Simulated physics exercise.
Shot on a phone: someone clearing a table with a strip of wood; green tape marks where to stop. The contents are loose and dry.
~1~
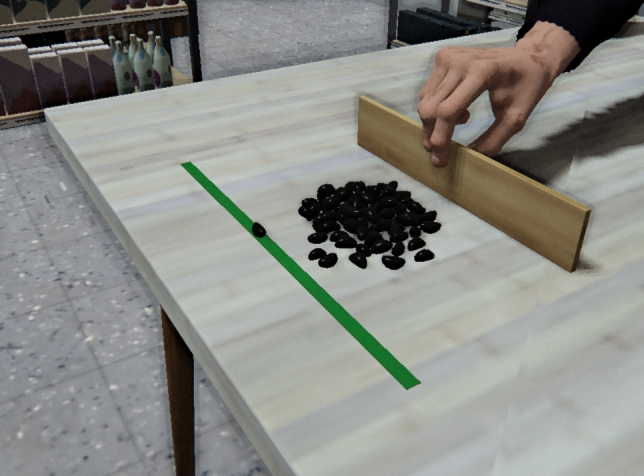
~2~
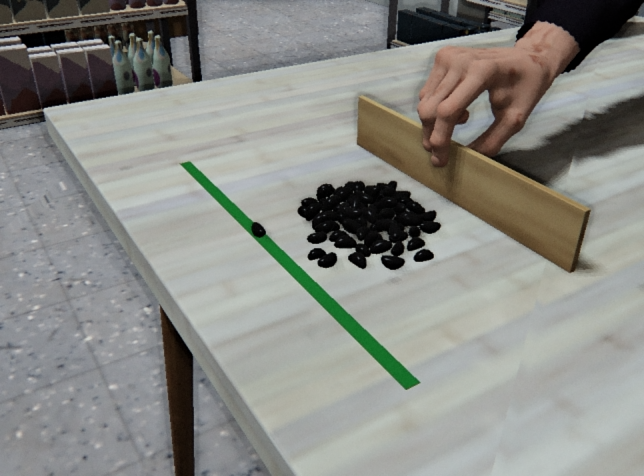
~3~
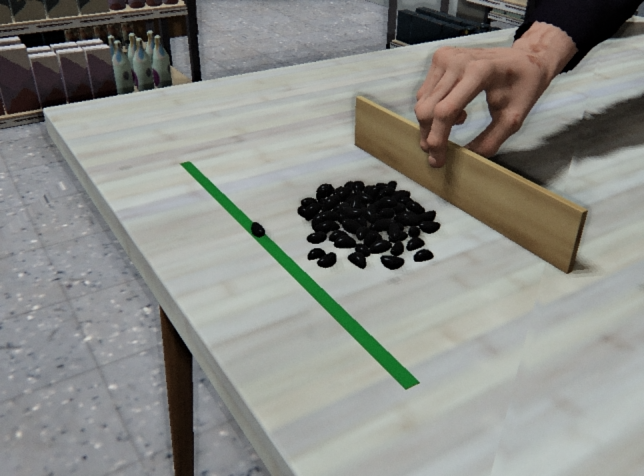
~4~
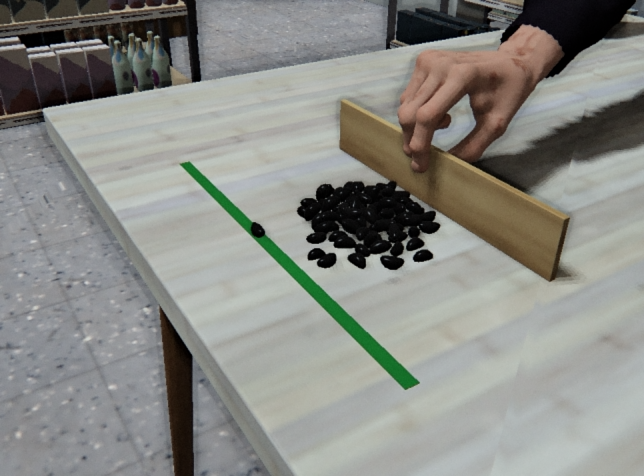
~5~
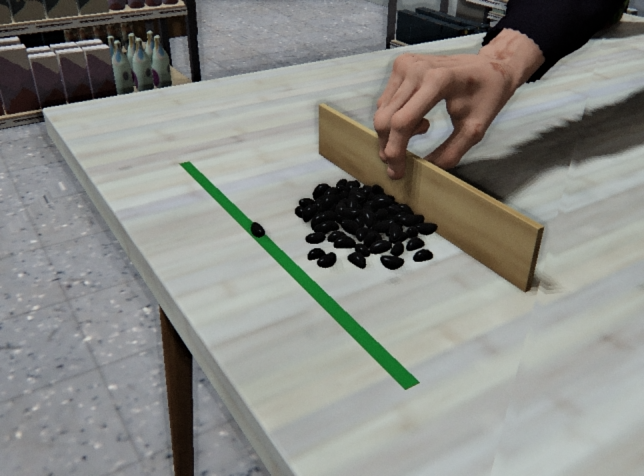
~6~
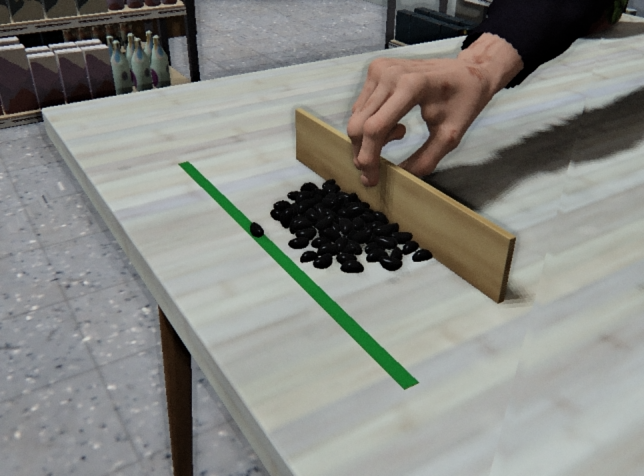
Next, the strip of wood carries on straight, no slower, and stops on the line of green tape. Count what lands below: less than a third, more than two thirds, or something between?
Not even a third falls.
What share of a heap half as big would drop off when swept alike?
Roughly 0 per cent of the heap.
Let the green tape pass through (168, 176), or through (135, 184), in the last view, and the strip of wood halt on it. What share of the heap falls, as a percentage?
First try 30 per cent, second try 80 per cent.
Just after the last frame, strip of wood still moving, near (323, 177); heap all on the table, its front near (215, 243).
A moment on, strip of wood stopped at the green tape; heap all on the table, its front near (144, 271).
Further on, strip of wood stopped at the green tape; heap about a tenth over the edge.
When it is over, strip of wood stopped at the green tape; heap about a tenth over the edge.
